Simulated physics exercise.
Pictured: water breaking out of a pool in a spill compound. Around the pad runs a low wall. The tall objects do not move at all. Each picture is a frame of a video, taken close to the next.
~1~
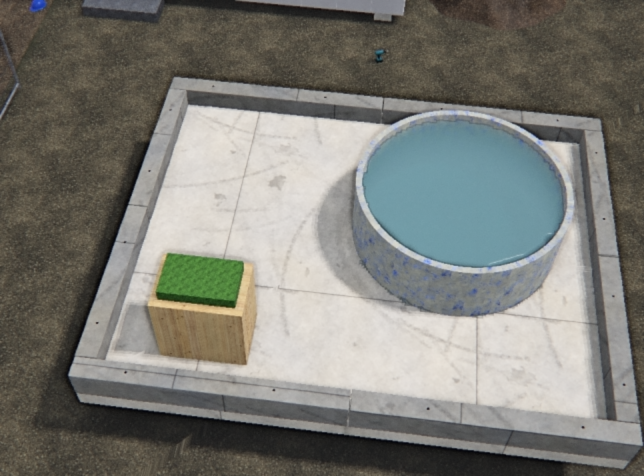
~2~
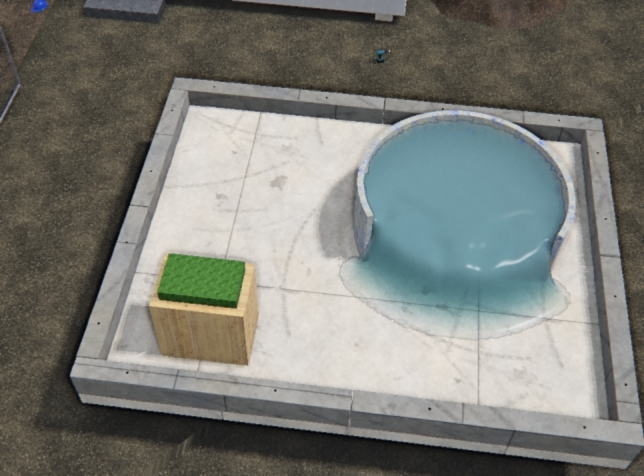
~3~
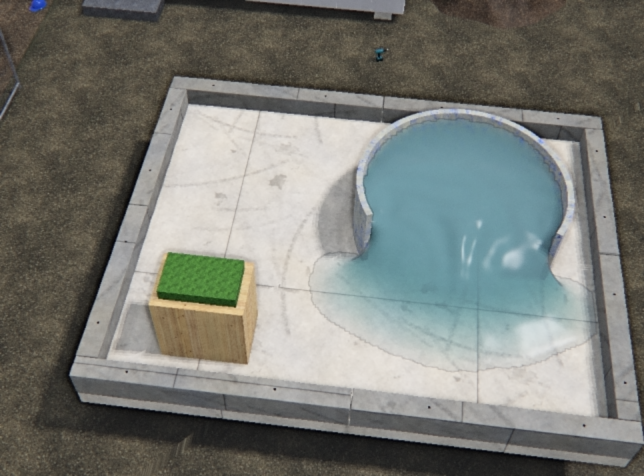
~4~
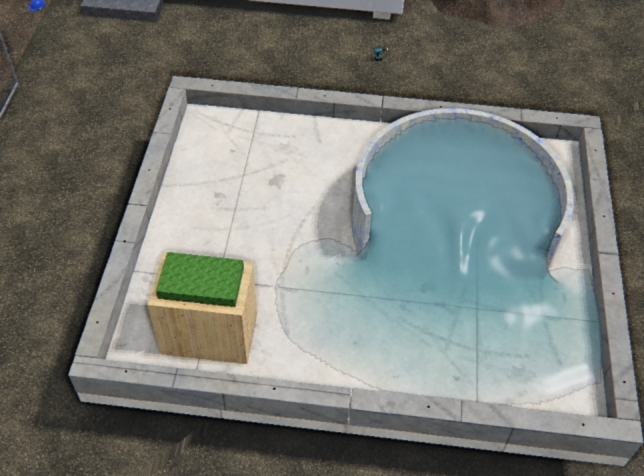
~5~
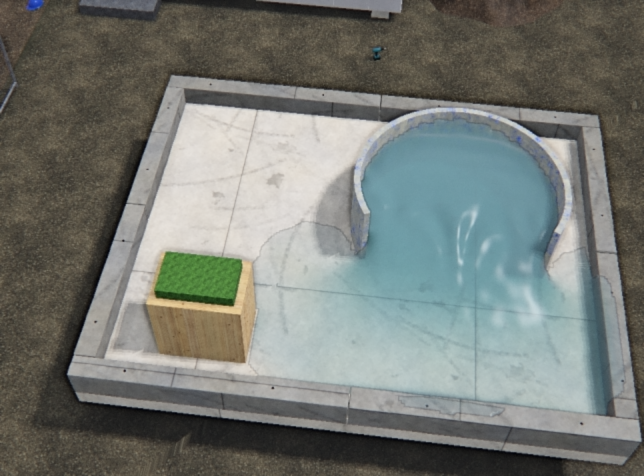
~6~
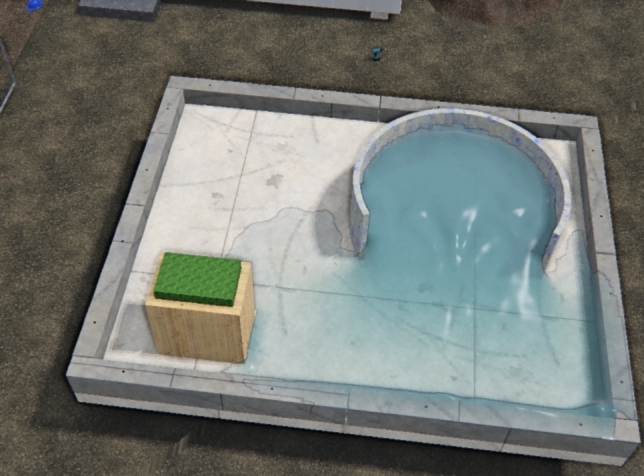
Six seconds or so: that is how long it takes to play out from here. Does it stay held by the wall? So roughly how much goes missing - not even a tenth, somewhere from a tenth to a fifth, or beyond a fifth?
Bottom line, the loss sits in the tenth-fifth range.
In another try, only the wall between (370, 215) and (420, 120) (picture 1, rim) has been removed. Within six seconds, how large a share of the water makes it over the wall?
Estimate: 14 %.
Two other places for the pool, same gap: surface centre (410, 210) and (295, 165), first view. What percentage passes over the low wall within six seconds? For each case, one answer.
The first try gives 20 per cent and the second 14 per cent.
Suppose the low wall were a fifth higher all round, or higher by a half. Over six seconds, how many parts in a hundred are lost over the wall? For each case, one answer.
About 10 percent in the first case, about 4 percent in the second.
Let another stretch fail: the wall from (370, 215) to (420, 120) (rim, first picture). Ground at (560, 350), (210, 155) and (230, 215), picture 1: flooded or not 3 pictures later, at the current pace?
First point bare, second point swamped, third point swamped.
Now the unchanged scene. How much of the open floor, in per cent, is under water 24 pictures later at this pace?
By my count, 100 percent.
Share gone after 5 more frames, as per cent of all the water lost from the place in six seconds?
That comes to 25 per cent, as I work it out.
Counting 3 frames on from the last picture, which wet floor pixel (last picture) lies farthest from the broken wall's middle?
By then the tip should be at about (101, 370).
A moment on, water covers 45 % of the floor; the low wall has let 2 % over.
Next, water covers 45 % of the floor; the low wall has let 4 % over.
Then, water covers 60 % of the floor; the low wall has let 15 % over.
Later, water covers 85 % of the floor; the low wall has let 17 % over.
In the end, water covers 85 % of the floor; the low wall has let 17 % over.
